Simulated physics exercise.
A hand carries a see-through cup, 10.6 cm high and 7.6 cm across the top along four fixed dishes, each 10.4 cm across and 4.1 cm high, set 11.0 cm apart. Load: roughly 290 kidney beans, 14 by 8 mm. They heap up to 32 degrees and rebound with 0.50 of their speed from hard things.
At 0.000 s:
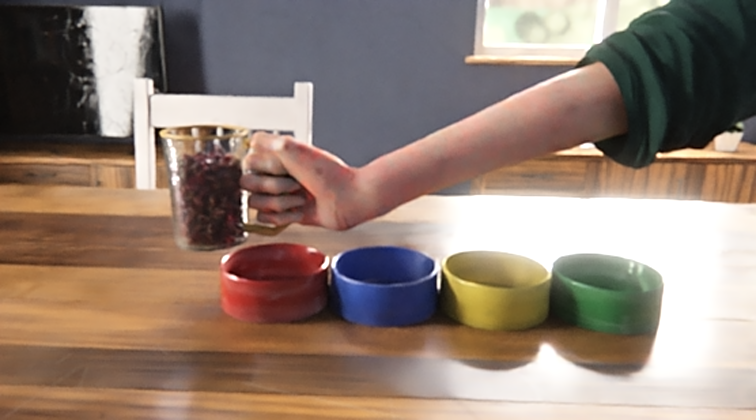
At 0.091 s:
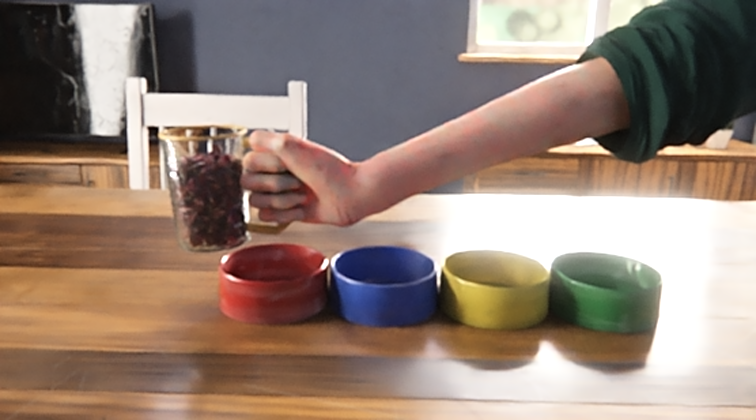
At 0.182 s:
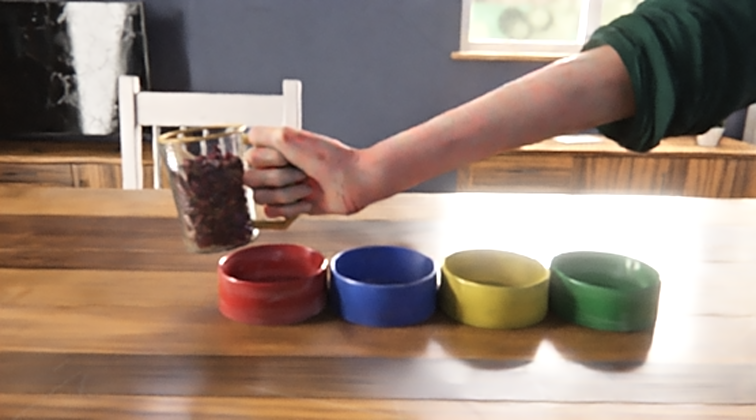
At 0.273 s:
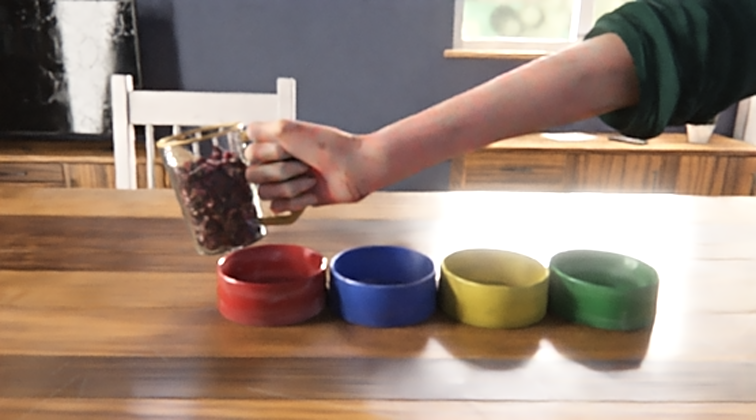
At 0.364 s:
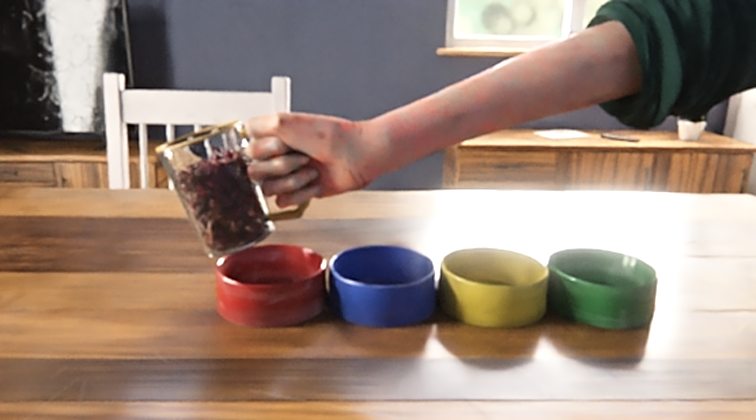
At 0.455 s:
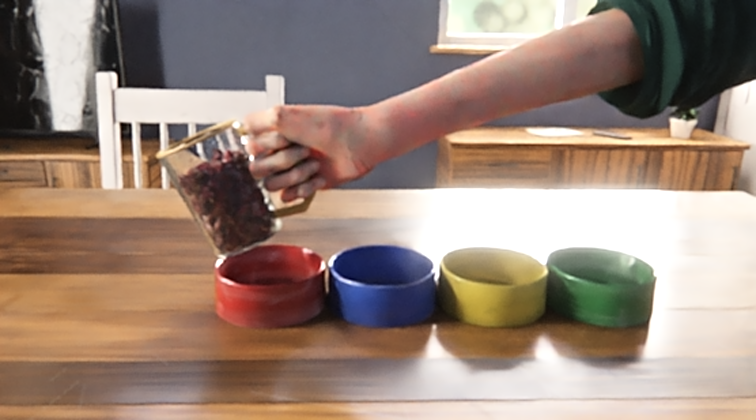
A hand in a green sleeve holds a clear cup of dark red beans upright by its handle, behind a row of red, blue, yellow and green dishes on a wooden table. The cup then gradually tilts to the left, shifting slightly right, its beans still inside.
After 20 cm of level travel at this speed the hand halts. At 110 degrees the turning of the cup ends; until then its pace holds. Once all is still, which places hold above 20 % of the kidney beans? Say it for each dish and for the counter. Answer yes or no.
Red yes, blue no, green no, yellow no, counter no.
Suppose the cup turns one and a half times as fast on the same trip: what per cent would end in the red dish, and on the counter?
Red 60; counter 40.
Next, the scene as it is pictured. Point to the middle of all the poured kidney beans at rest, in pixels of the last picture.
At about (272, 279).
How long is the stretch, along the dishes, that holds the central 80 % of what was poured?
Roughly 7 cm.
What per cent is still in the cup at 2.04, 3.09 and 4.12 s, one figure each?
In turn: 65, 0, 0.
After 2.04 s, tilt 110 degrees; cup holds 65 %, red 30 %.
After 3.09 s, tilt 110 degrees; cup holds 0 %, red 95 %.
After 4.12 s, tilt 110 degrees; cup holds 0 %, red 95 %.
In the end, at 4.4 s, red 95 %, blue 0 %, green 0 %, yellow 0 %, counter 0 %.
